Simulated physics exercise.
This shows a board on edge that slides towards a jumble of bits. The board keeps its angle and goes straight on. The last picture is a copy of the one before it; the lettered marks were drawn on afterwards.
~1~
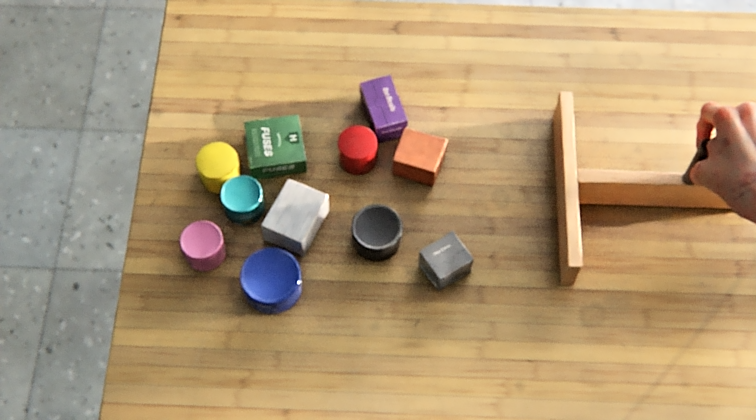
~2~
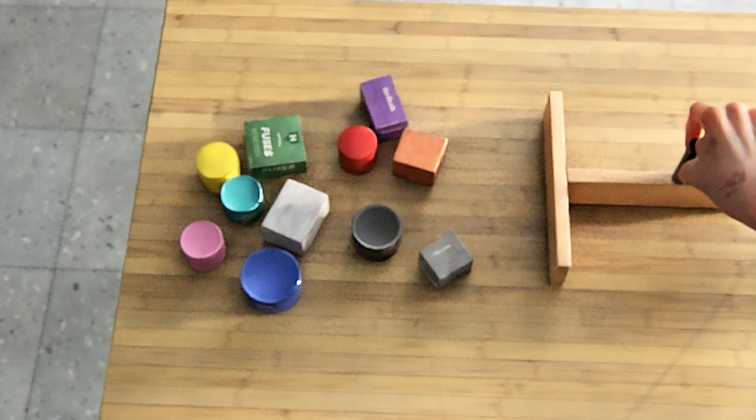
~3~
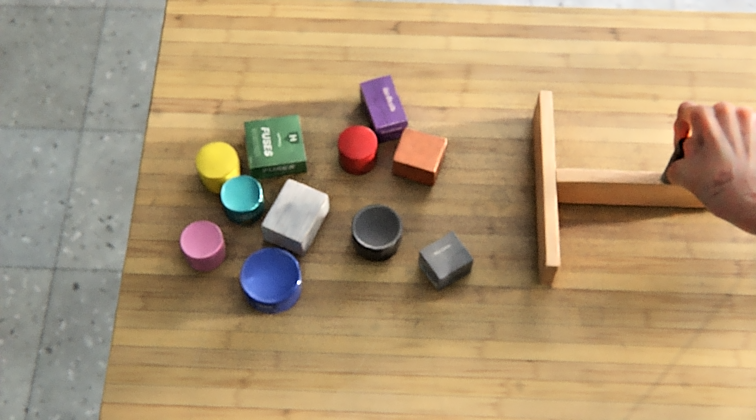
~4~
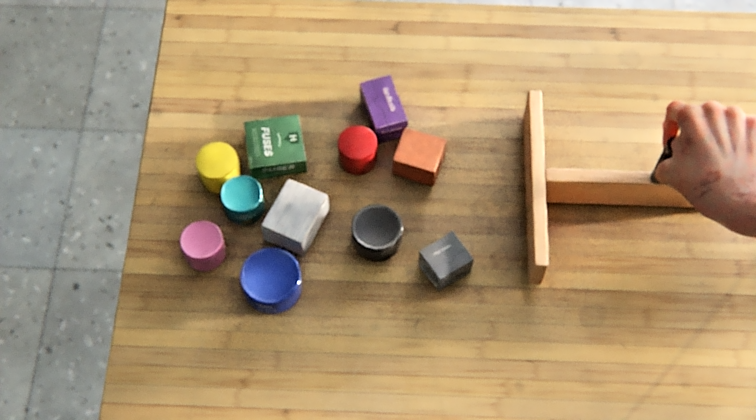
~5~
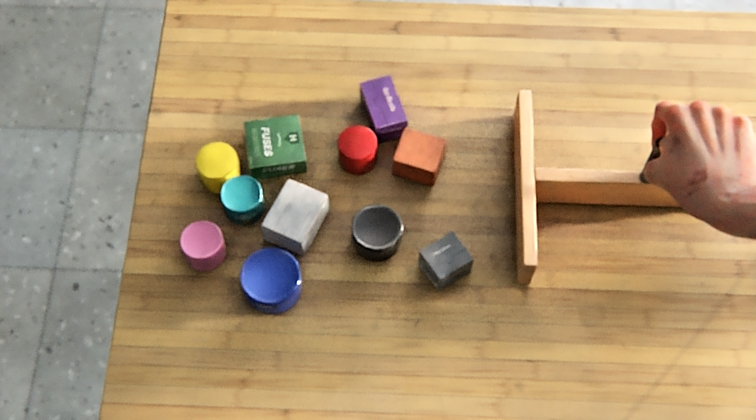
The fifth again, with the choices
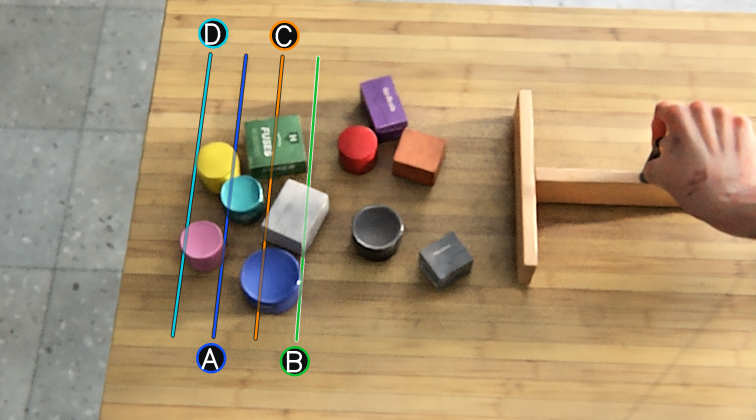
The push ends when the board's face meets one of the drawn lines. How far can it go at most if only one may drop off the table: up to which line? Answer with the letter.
No farther than C.
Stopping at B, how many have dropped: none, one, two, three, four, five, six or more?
The count is none.
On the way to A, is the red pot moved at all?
Yes.
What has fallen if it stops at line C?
It is the yellow pot.
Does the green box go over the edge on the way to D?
Yes.
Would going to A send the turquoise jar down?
By then, yes.
On the marked copy, A at (231, 186); B at (308, 189); C at (270, 188); D at (193, 185).
With C. Early on, board (434, 171); grey packet (396, 266); black jar (372, 231).
Further on, board (341, 168); yellow pot (176, 169); green box (226, 146).
At the end, board (272, 165); yellow pot over the edge; green box (161, 144); one fallen.
As for the rest, A drops three; B is within the limit but short; D drops five.
